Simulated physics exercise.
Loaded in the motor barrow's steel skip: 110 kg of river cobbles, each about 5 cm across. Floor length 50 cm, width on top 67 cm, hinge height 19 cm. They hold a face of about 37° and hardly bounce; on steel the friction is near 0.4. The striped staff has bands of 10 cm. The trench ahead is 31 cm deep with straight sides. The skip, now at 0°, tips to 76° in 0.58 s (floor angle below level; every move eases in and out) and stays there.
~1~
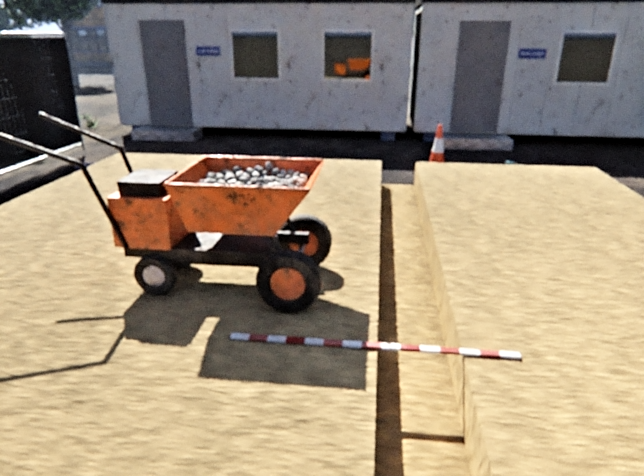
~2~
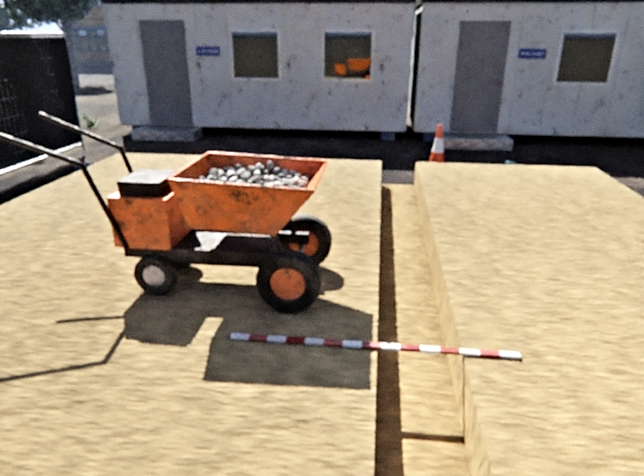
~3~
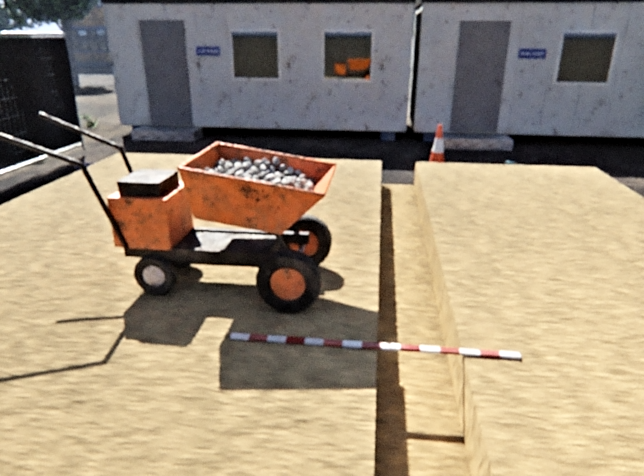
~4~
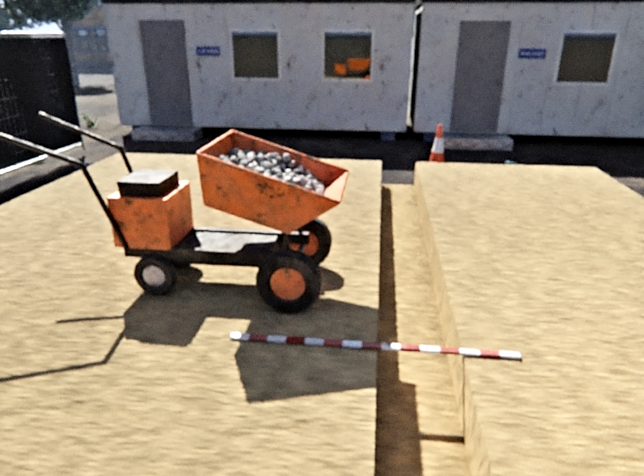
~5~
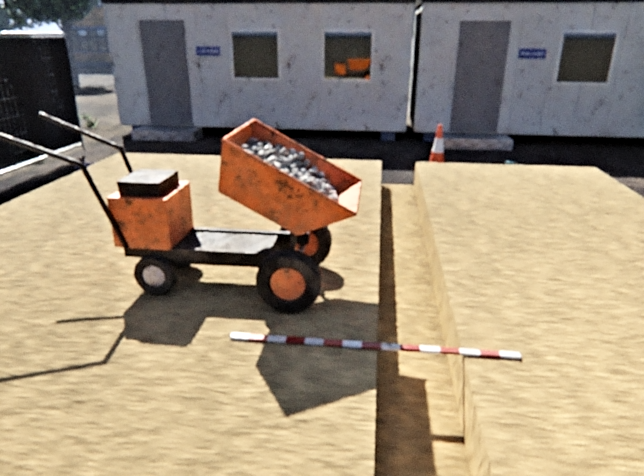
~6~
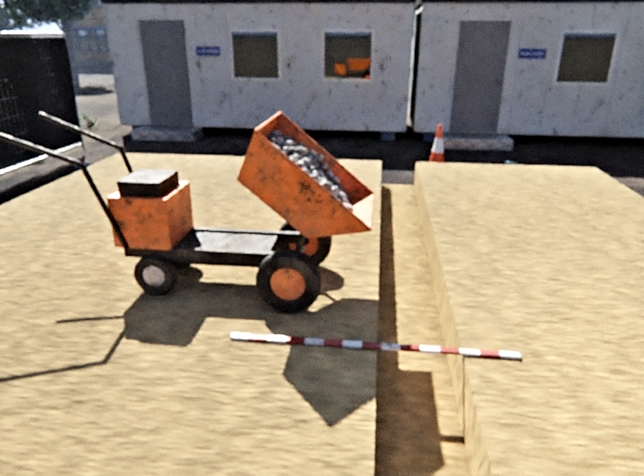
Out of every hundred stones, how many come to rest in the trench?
Close to 73 in a hundred.
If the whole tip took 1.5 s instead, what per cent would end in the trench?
It would be near 100 per cent.
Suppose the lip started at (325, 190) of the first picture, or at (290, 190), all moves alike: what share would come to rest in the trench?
Near 55 per cent from the first place, 95 from the second.
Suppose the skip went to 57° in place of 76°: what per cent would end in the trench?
Then about 45 per cent.
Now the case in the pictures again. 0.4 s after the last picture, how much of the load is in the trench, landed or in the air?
Some 40 per cent.
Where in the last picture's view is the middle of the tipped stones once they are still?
Around (430, 327).
Then, 0.1 s after the last picture the floor is at 63°, 100 % in the skip; the foremost stones are at (373, 238).
Then, 0.4 s after the last picture the floor is at 76°, 58 % in the skip, 42 % in the trench; the foremost stones are at (448, 294).
Then, 0.7 s after the last picture the floor is at 76°, 5 % in the skip, 68 % in the trench, 28 % past the trench; the foremost stones are at (599, 297).
Then, 2.7 s after the last picture the floor is at 76°, 0 % in the skip, 73 % in the trench, 27 % past the trench; the foremost stones are past the picture's edge.
